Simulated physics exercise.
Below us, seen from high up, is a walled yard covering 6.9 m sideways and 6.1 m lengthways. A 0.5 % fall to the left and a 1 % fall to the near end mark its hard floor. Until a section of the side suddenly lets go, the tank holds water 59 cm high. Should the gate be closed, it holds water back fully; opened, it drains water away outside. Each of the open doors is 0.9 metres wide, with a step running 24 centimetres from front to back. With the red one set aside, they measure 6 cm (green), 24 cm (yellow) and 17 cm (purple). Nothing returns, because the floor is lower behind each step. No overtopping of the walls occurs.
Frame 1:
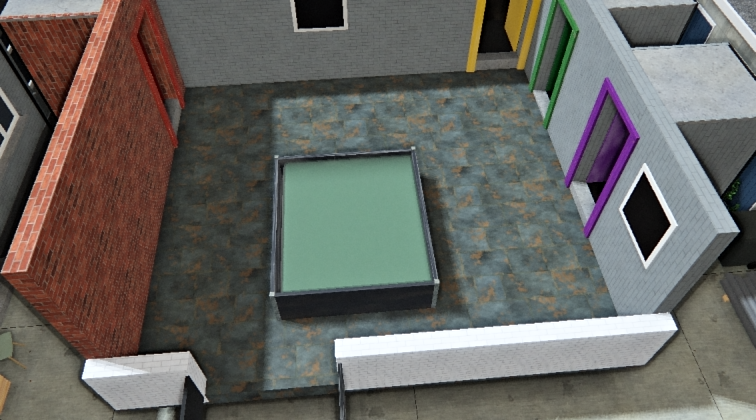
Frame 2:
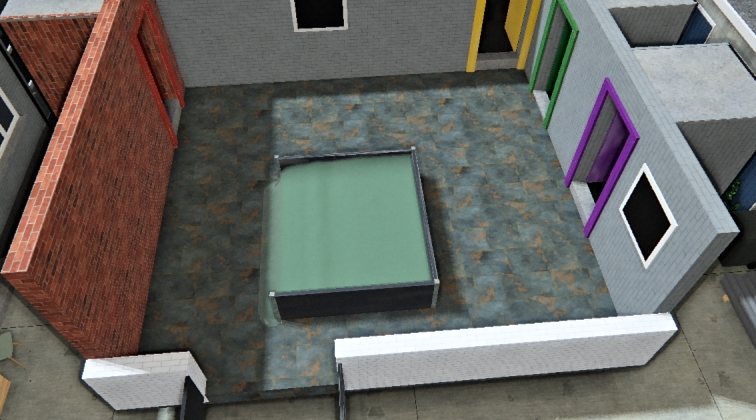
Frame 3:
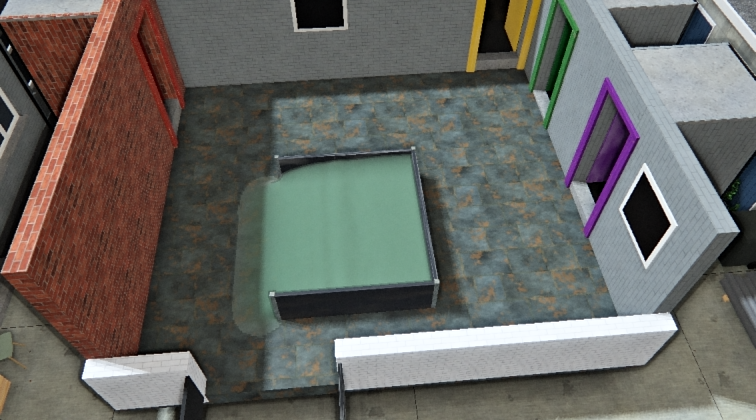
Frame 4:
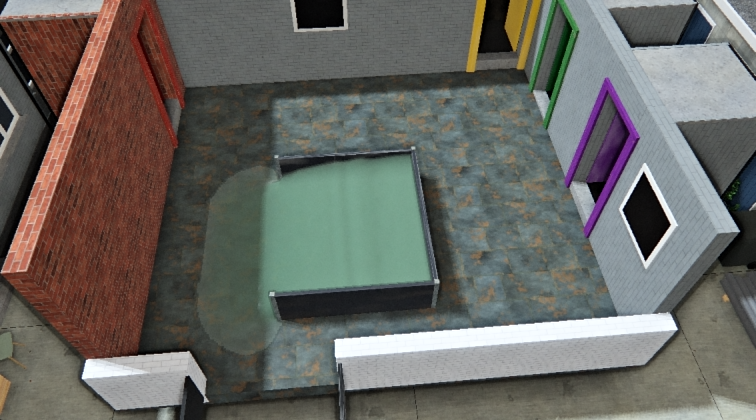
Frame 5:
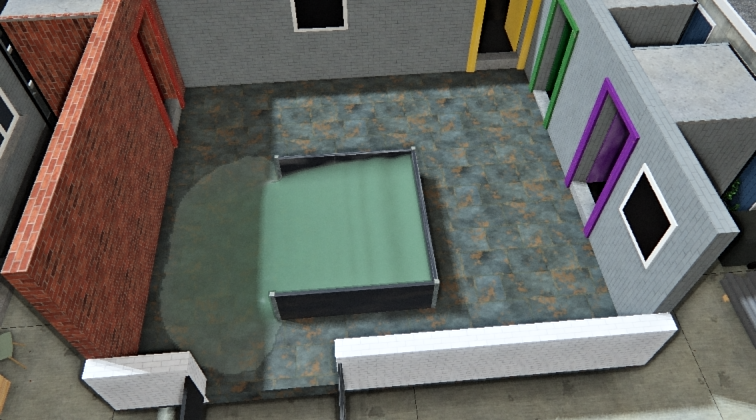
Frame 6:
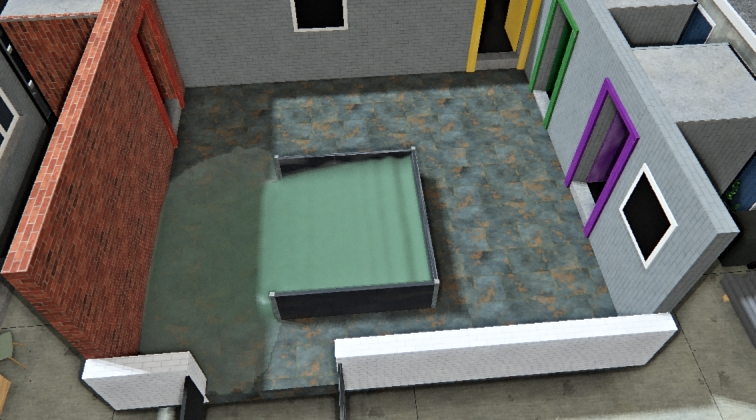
Green water pouring from the left side of a dark square tank and spreading across the patterned floor towards a red brick wall.
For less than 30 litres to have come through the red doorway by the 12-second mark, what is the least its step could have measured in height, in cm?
11 cm or so.
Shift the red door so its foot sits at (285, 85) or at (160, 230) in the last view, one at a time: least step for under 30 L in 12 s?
Minimums: About 8.5 cm and 34 cm.
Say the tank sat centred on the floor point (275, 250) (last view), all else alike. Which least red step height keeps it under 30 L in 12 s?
In this case, 8.5 cm or so.
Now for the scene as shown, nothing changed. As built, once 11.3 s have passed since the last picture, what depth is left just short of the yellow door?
Roughly 3.5 cm deep.
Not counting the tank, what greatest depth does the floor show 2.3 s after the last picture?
Max depth: Near 39 cm.
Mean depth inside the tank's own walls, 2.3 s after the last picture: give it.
On average, around 14 cm.
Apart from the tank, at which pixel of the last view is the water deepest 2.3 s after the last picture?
At about pixel (133, 384).
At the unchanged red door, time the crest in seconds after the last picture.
I'd say near 4.5 seconds.
Then, 0.7 s after the last picture water covers 25 % of the floor, deepest (44 cm) near (165, 269); it has not reached the red door.
Then, 2.3 s after the last picture water covers 35 % of the floor, deepest (39 cm) near (133, 384); 13 cm at the red door, 0 litres in over its 27 cm step.
Then, 11.3 s after the last picture water covers 100 % of the floor, deepest (12 cm) near (625, 342); 5 cm at the red door, 0 litres in over its 27 cm step.
At the red door as built, the water peaked near 17 cm, 4.7 s after the last picture.
With a step of 9.5 cm, 48 litres would have come in within the 12 s; with 13 cm, 16 litres. So under 30 litres takes about 11 cm.
